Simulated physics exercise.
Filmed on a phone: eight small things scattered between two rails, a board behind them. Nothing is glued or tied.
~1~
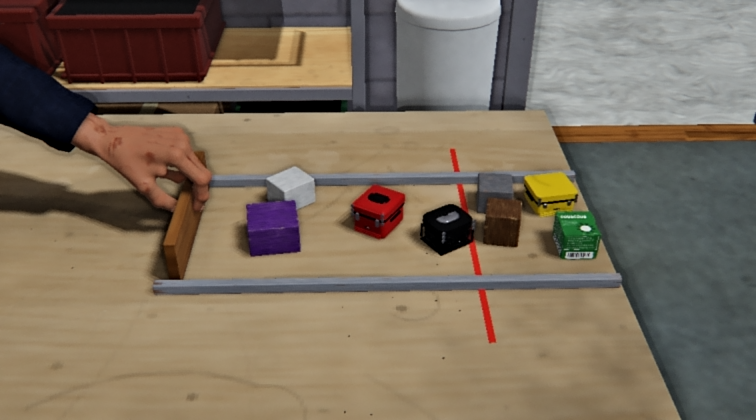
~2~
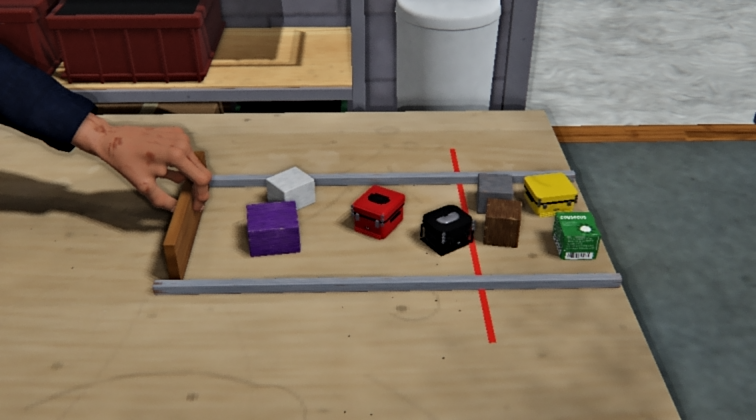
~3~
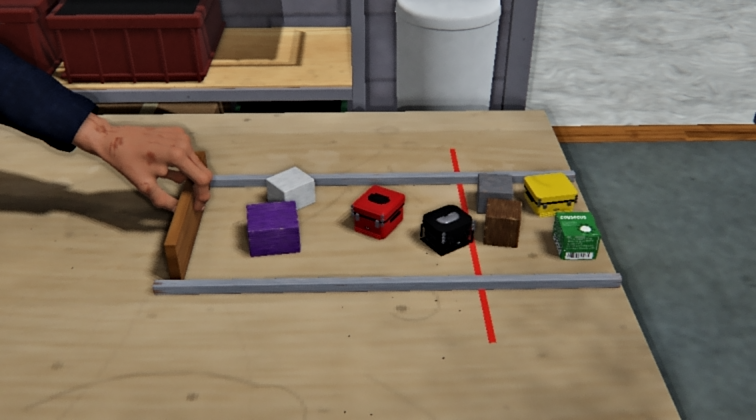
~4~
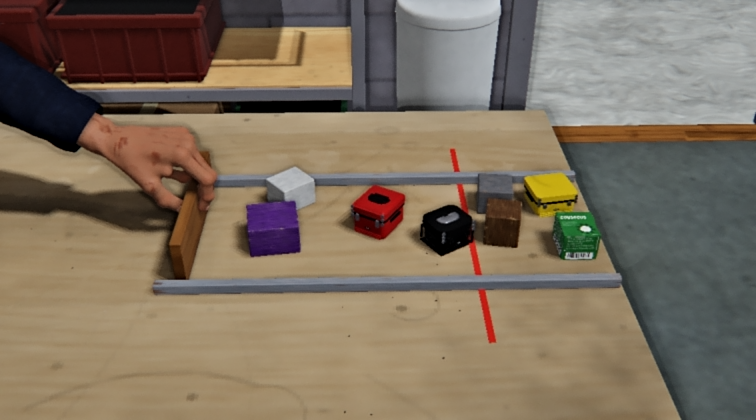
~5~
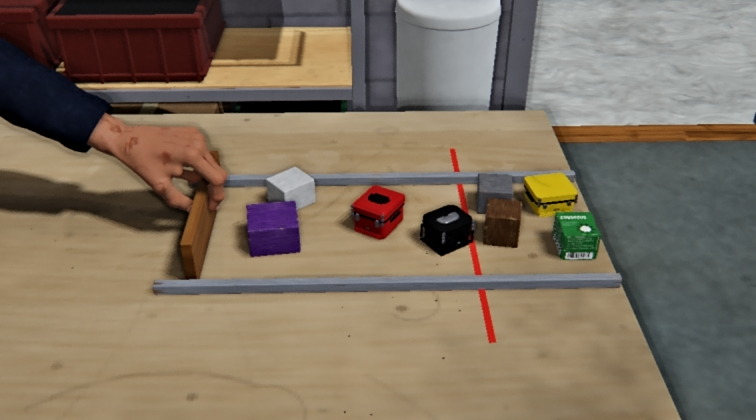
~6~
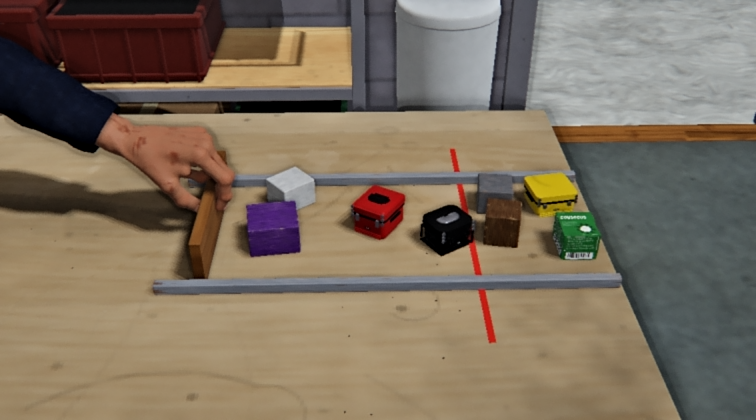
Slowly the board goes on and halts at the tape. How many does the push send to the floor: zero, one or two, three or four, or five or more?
As it turns out, the number that fall off is one or two.
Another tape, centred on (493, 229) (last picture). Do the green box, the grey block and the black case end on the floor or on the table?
The green box is lost; the grey block remains up; the black case remains up.
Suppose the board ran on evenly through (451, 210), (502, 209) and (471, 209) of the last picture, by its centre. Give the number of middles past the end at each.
It would be 0, 3 and 1.
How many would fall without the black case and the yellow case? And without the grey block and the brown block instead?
0 in the first case, 0 in the second.
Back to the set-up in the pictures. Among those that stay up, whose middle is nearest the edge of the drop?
That is the yellow case.
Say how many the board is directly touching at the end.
It touches 2.
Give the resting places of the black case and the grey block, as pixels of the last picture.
About (545, 238), and the other about (527, 185).
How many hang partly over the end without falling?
That would be 1.
Soon after, none off yet; green box at rest near (576, 236); yellow case at rest near (549, 195); grey block at rest near (494, 194).
In the end, the number that fall off is one or two; gone, green box.
